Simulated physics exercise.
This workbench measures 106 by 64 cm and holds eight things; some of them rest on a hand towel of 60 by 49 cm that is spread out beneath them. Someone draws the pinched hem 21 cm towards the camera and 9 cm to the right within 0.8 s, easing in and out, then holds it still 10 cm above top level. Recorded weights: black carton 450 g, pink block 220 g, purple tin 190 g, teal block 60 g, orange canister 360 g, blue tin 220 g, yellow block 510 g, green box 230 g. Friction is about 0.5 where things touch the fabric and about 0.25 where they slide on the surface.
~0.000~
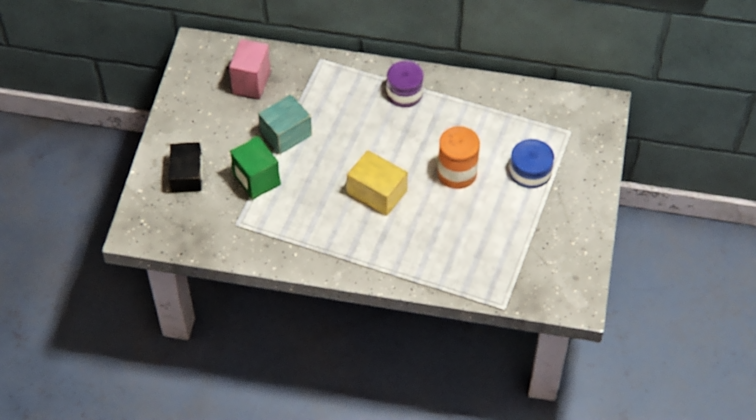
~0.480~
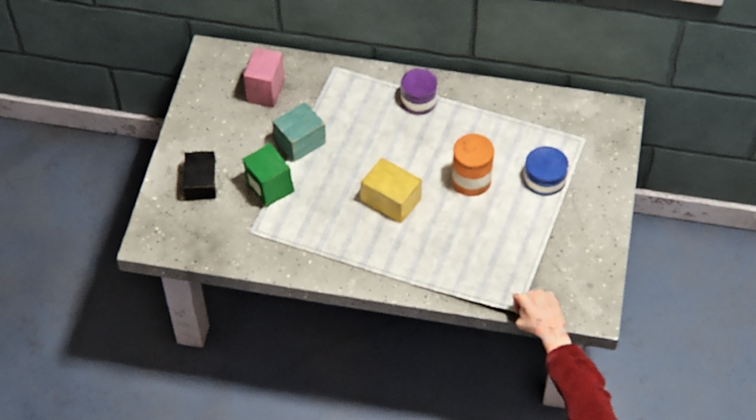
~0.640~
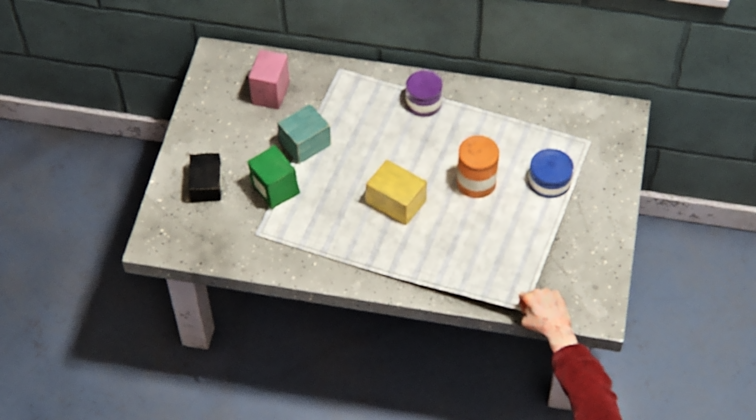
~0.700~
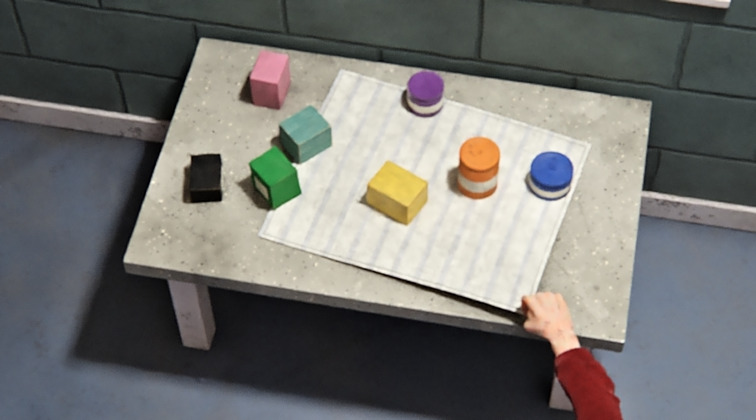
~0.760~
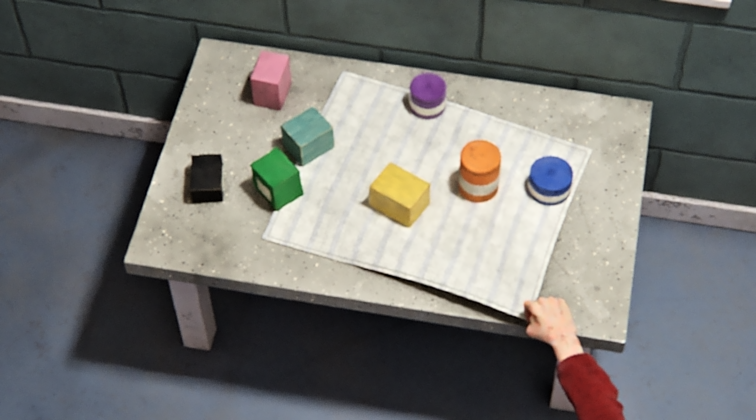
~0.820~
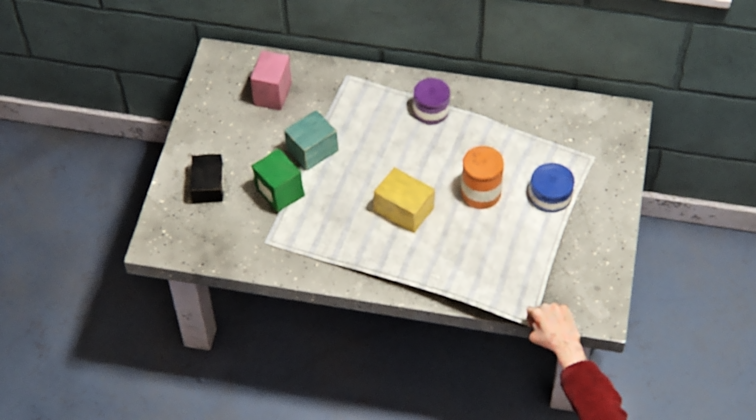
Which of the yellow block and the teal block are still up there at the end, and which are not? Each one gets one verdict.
At the end, the yellow block is still up there, the teal block is still up there.
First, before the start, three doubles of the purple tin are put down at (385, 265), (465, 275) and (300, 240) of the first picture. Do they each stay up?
In turn: Drops off, goes over, drops off.
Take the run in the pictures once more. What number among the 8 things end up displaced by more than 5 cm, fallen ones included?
In total, 5 of them qualify.
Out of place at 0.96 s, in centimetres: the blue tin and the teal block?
The blue tin is 10 cm out, the teal block 8 cm.
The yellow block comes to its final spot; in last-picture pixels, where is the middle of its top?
Somewhere around (440, 271) is where it ends up.
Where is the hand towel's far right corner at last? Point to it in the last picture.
Around pixel (646, 246).
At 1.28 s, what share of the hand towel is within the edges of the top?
Some 75 in a hundred.
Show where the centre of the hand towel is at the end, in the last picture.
(472, 275), roughly.
By 1.0 s, 95 % of the hand towel is still over the top; yellow block 9 cm off its start, teal block 8 cm off its start, blue tin 10 cm off its start.
By 1.1 s, 85 % of the hand towel is still over the top; yellow block 16 cm off its start, teal block 14 cm off its start, blue tin 19 cm off its start.
By 1.3 s, 75 % of the hand towel is still over the top; yellow block 21 cm off its start at (437, 261), teal block 20 cm off its start at (346, 189), blue tin 25 cm off its start at (599, 259).
By 1.4 s, 70 % of the hand towel is still over the top; yellow block 24 cm off its start, teal block 22 cm off its start, blue tin 28 cm off its start.
By 3.0 s, 70 % of the hand towel is still over the top; yellow block 24 cm off its start at (440, 271), teal block 22 cm off its start at (350, 198), blue tin 29 cm off its start at (608, 271), orange canister 27 cm off its start at (532, 251).
